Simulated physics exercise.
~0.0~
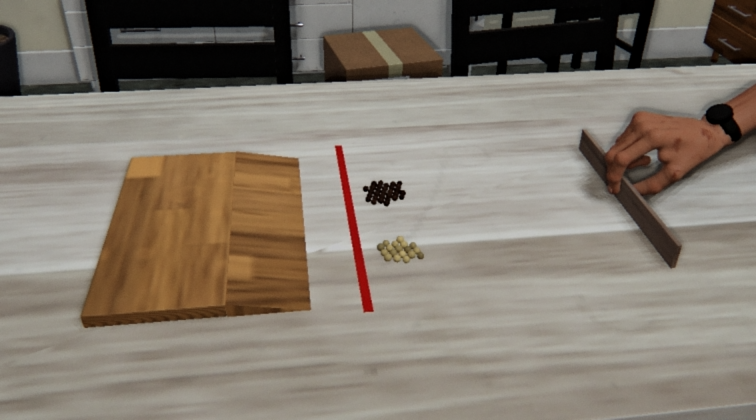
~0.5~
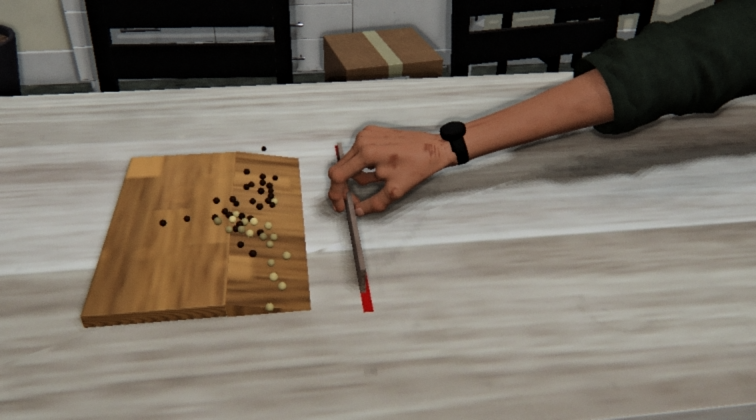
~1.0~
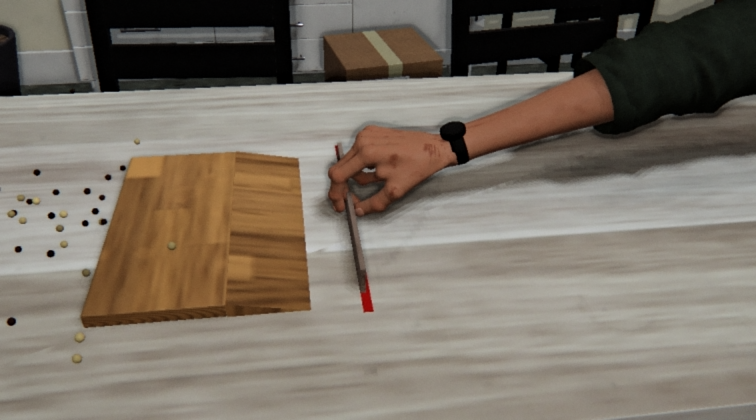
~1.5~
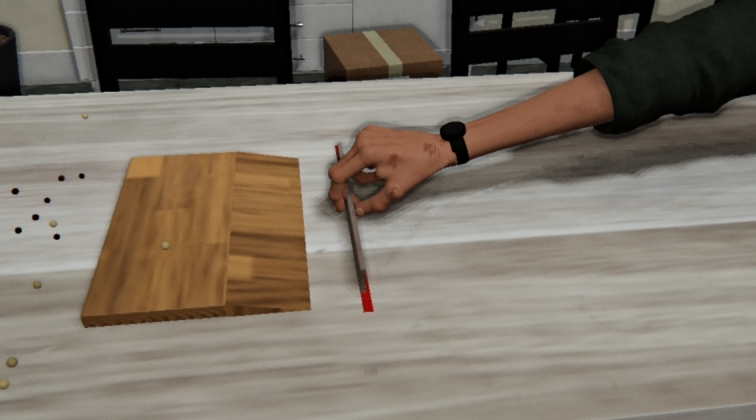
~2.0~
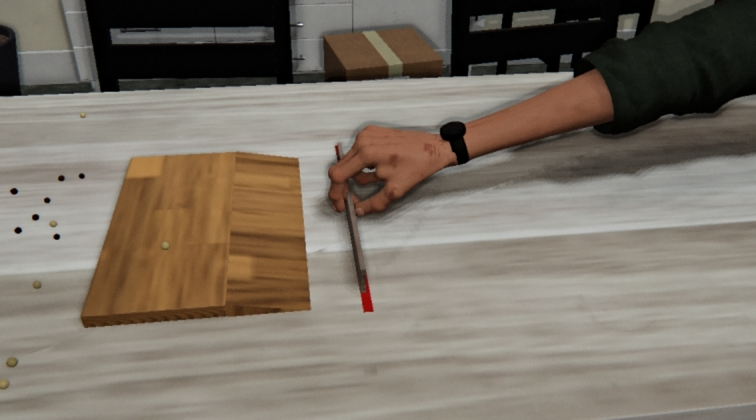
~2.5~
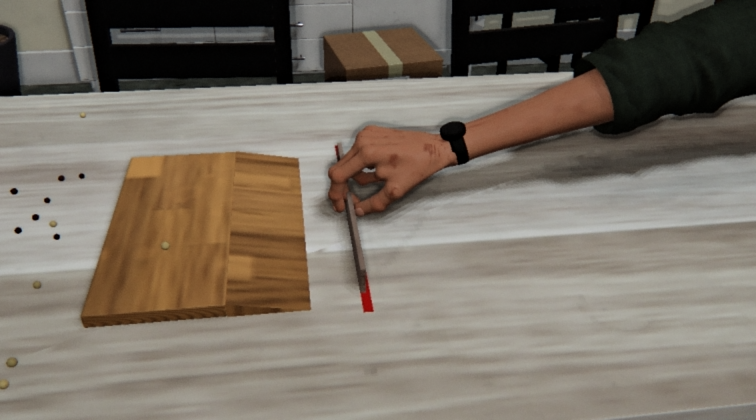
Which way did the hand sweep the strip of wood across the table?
The hand swept the strip of wood to the left, toward the red tape and the ramp.
